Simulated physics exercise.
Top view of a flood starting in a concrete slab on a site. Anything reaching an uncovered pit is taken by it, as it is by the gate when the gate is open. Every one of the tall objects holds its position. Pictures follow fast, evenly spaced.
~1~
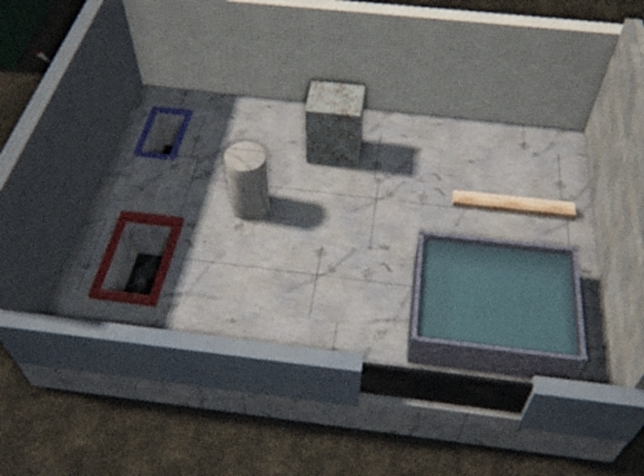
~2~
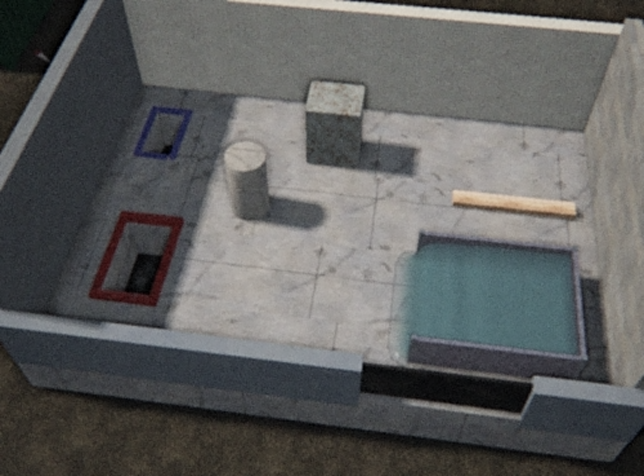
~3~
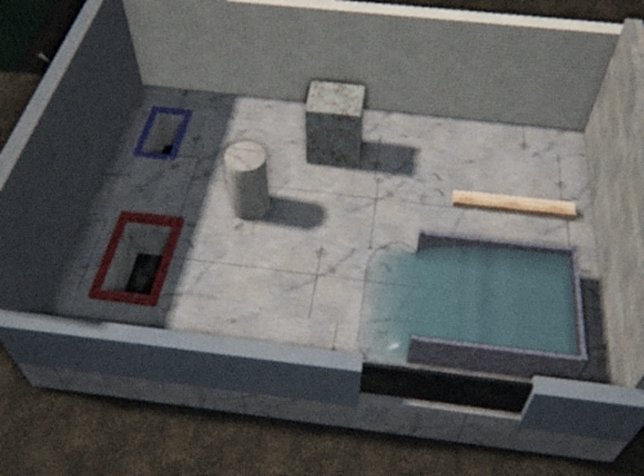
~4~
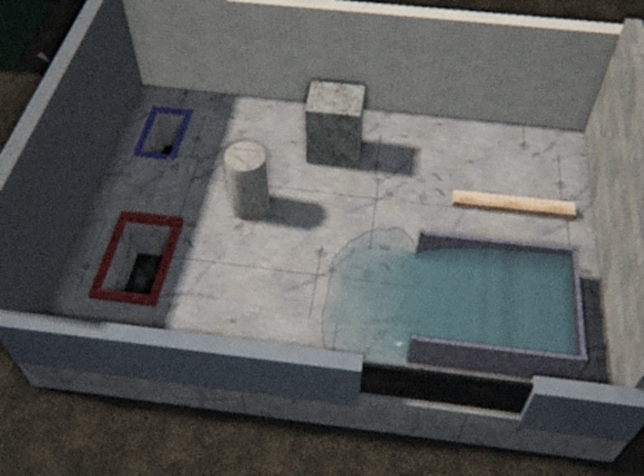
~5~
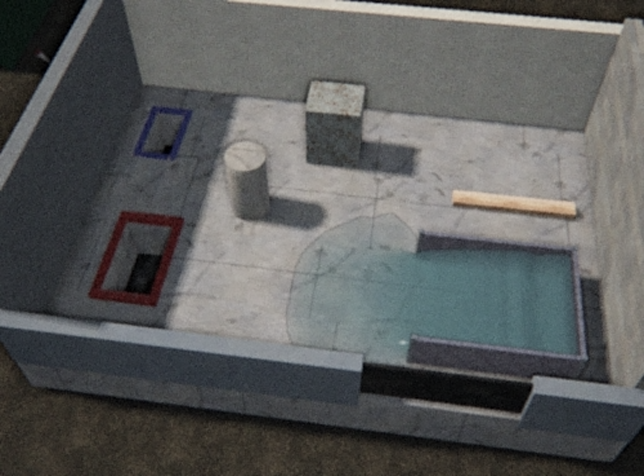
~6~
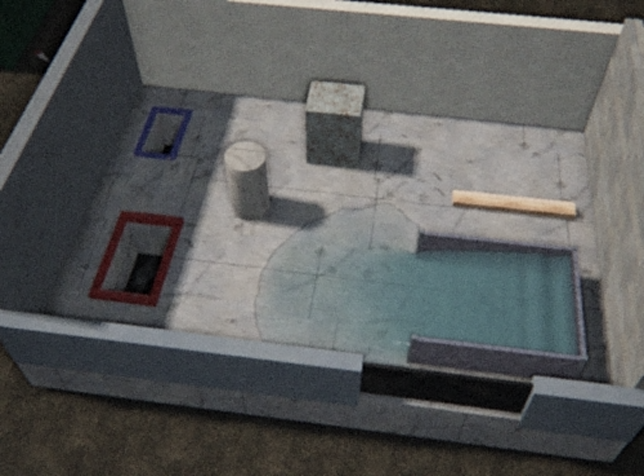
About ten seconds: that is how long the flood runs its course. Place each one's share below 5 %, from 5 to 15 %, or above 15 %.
As I see it, the gate will get a thin slice beneath five per cent; the blue pit will get a big slice beyond fifteen per cent; the red pit will get an average slice of five to fifteen per cent.
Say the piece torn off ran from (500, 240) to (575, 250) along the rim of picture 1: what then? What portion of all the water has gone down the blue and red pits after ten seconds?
Blue about 6 %, red about 0 %.
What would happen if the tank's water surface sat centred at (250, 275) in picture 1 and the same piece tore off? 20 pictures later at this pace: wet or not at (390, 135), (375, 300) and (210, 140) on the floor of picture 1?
Spot 1 unwetted, spot 2 unwetted, and spot 3 wetted.
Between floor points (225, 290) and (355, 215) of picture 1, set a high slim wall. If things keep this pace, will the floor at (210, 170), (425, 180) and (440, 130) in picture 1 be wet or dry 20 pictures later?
The first location is not reached, the second is soaked through, and the third is soaked through.
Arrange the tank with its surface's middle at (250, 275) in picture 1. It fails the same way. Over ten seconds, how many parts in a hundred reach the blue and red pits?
Result in per cent: Blue pit 12, red pit 35.
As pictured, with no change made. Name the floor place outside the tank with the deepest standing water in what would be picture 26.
Deepest point: About (46, 340).
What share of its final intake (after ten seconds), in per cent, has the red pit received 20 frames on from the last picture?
Around 75 in a hundred.
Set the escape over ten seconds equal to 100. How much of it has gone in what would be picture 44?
Roughly 70 %.
A moment on, water covers 30 % of the floor; the gate 0 %, the blue pit 0 %, the red pit 0 %.
Next, water covers 40 % of the floor; the gate 0 %, the blue pit 0 %, the red pit 3 %.
Then, water covers 60 % of the floor; the gate 0 %, the blue pit 1 %, the red pit 7 %.
Later, water covers 65 % of the floor; the gate 0 %, the blue pit 11 %, the red pit 10 %.
In the end, water covers 85 % of the floor; the gate 0 %, the blue pit 21 %, the red pit 10 %.
